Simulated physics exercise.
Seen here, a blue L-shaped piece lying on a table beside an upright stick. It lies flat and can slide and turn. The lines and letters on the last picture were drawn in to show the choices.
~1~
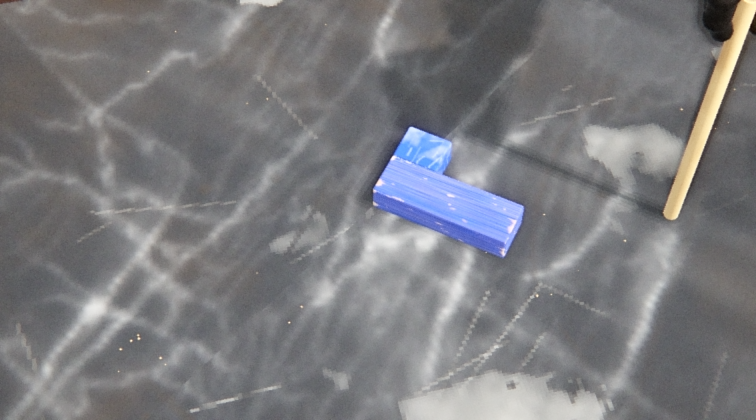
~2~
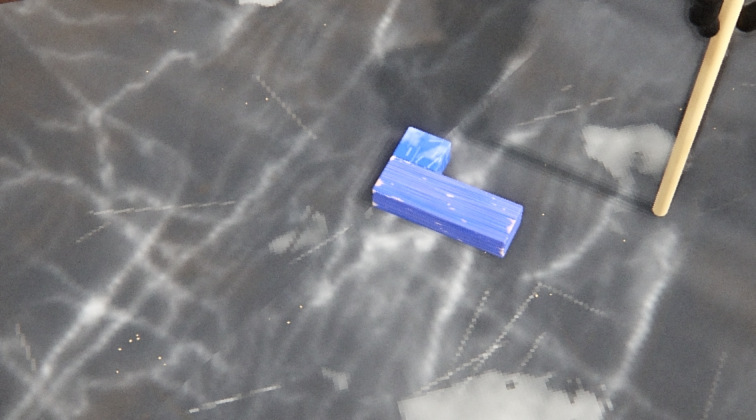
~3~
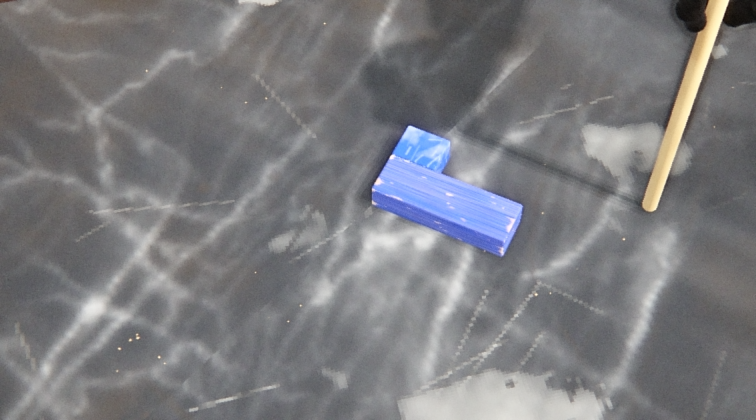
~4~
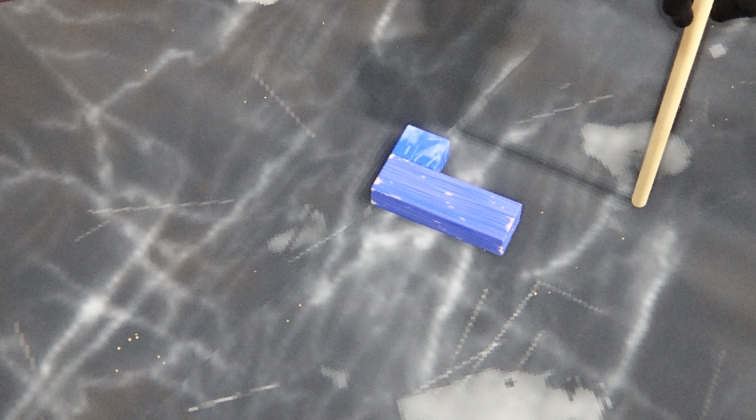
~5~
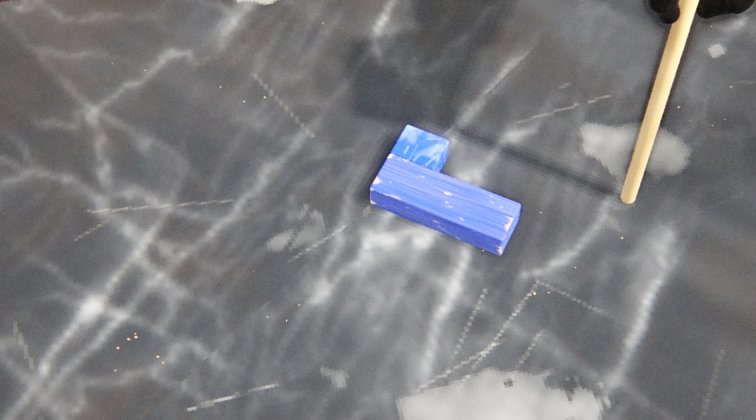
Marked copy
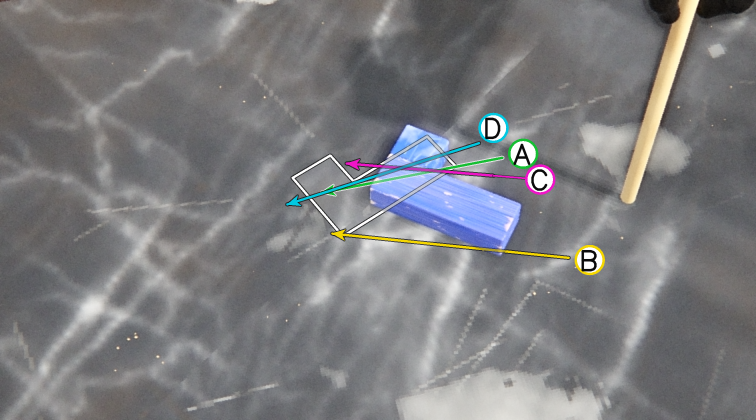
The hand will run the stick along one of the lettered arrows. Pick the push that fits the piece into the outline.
The stick should follow C.
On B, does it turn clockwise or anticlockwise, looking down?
On that stroke, clockwise.
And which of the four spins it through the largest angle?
A.
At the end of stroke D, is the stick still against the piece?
At the end, no.
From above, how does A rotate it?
On that stroke, anticlockwise.
On the copy, A from (503, 158) to (322, 193); B from (569, 258) to (332, 234); C from (493, 176) to (346, 163); D from (479, 143) to (287, 205).
On C. First, foot of the stick (439, 172), piece (441, 194).
Then, foot of the stick (385, 168), piece (413, 179).
Finally, foot of the stick (346, 165), piece (387, 169); it fills the outline.
By contrast, A leaves the piece out of the outline, at (366, 187); B leaves the piece out of the outline, at (360, 152); D leaves the piece out of the outline, at (423, 209).
